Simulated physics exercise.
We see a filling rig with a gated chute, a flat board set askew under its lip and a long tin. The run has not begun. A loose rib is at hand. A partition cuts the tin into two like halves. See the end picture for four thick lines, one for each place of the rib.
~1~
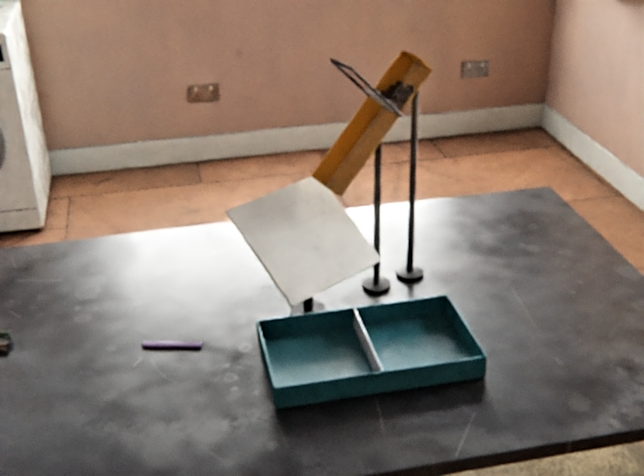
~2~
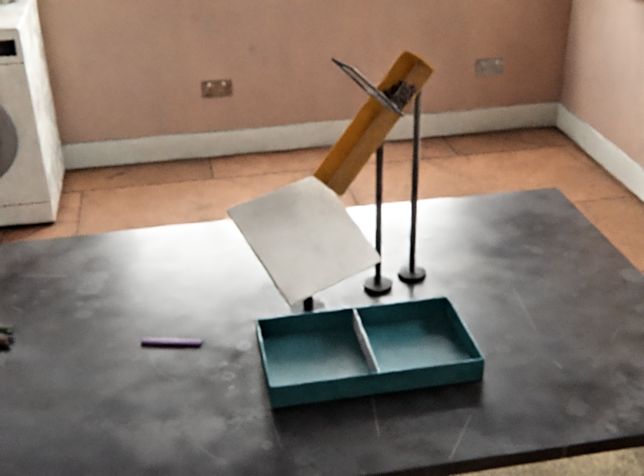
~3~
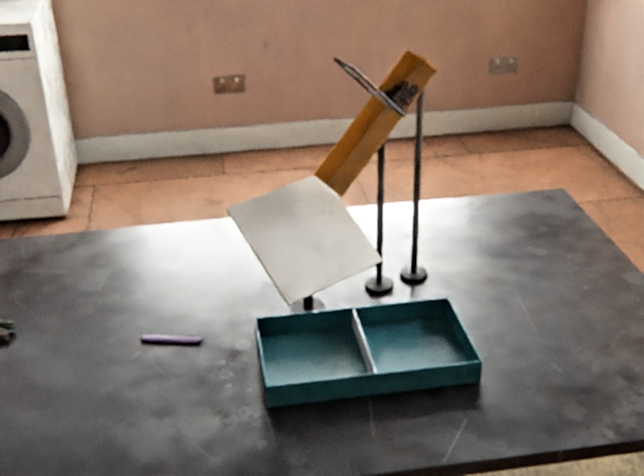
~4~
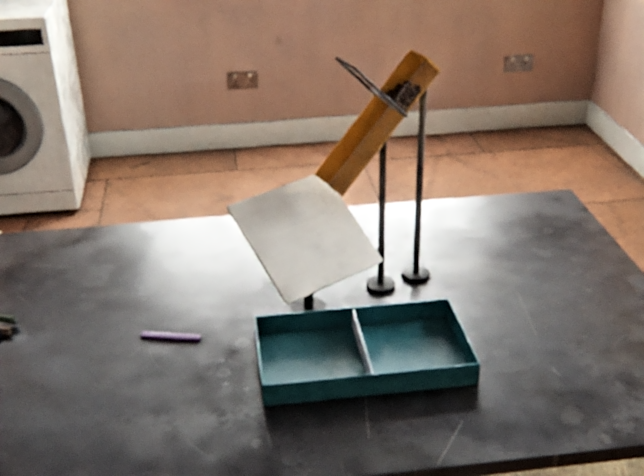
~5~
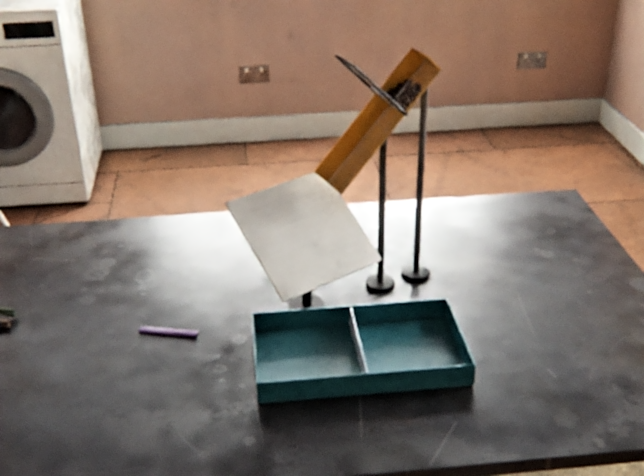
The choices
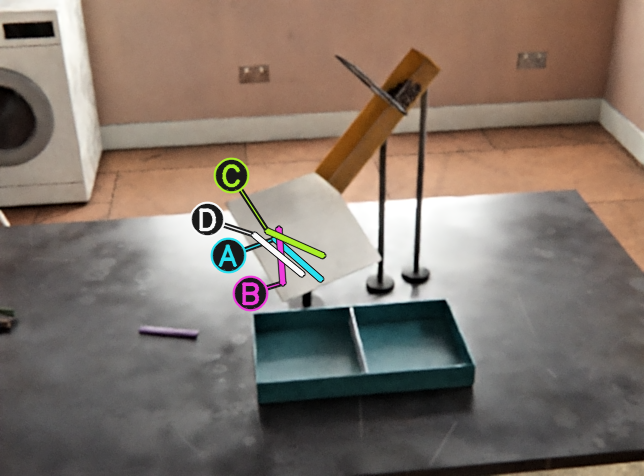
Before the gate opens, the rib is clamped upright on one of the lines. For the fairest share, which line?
A is best.
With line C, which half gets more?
The right half.
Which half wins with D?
The left half.
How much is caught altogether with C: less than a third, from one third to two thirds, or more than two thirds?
More than two thirds.
On the marked copy, line A from (274, 238) to (320, 279); line B from (278, 229) to (282, 282); line C from (267, 231) to (322, 255); line D from (254, 235) to (301, 273).
If A is chosen, of what is caught, roughly a third in the left half, roughly two thirds in the right.
If B is chosen, of what is caught, almost all in the left half, about a tenth in the right.
If C is chosen, of what is caught, about a tenth in the left half, the larger part in the right.
If D is chosen, of what is caught, the larger part in the left half, about a tenth in the right.
